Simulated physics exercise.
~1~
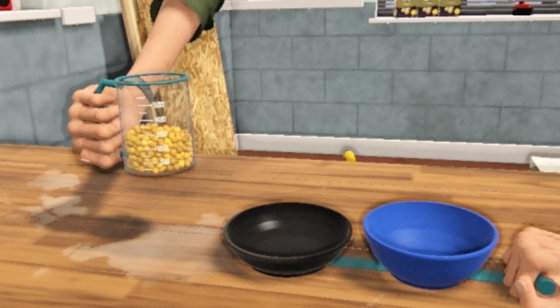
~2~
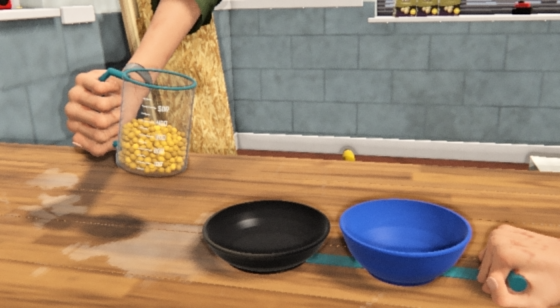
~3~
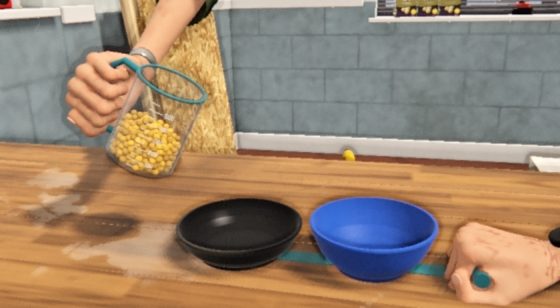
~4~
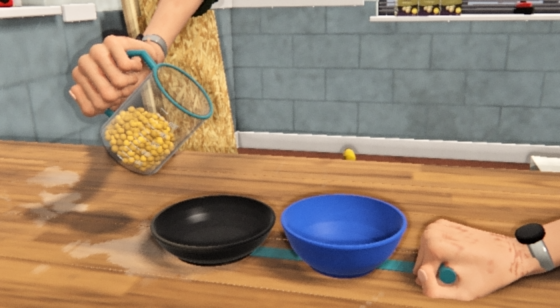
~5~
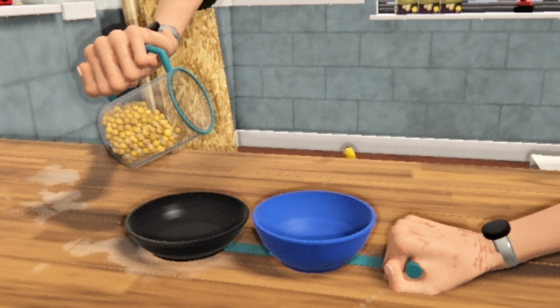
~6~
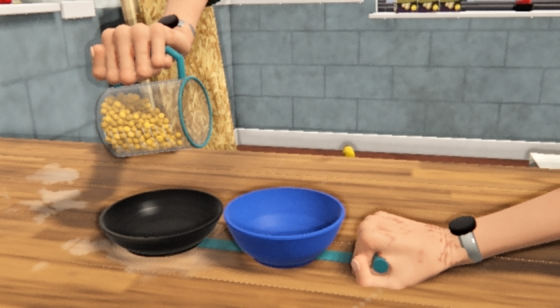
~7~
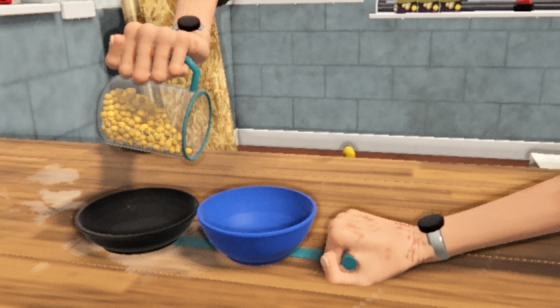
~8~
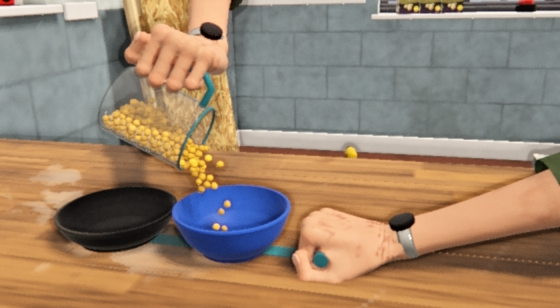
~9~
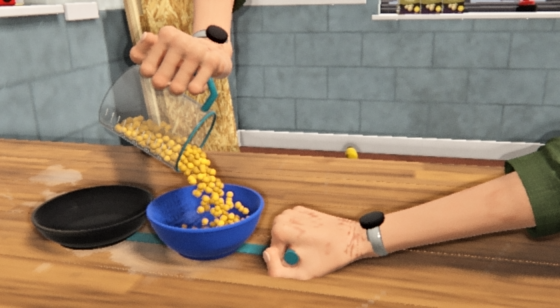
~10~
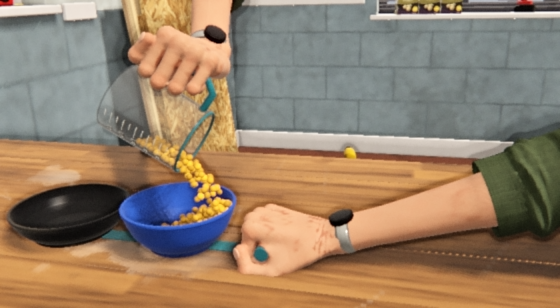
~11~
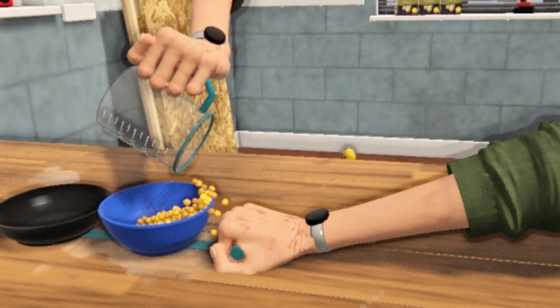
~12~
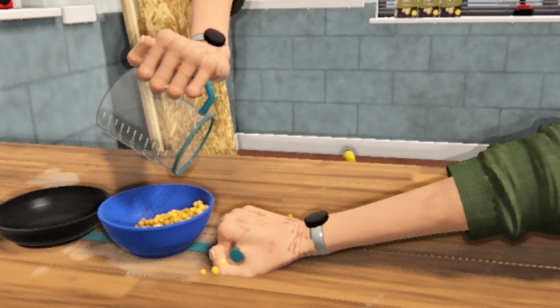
A wooden tabletop stands before a grey tiled wall, seen from the front and slightly above with a gentle sway. One hand holds a clear jug of yellow maize kernels at the left, while another grips a teal strip joining a black bowl and, to its right, a blue bowl. That hand slides both bowls steadily left as the jug tips over. Once the blue bowl comes beneath the spout, kernels pour into it. The bowls stop with the jug emptied, most kernels in the blue bowl, a few spilled beside the hand, and the black bowl empty.
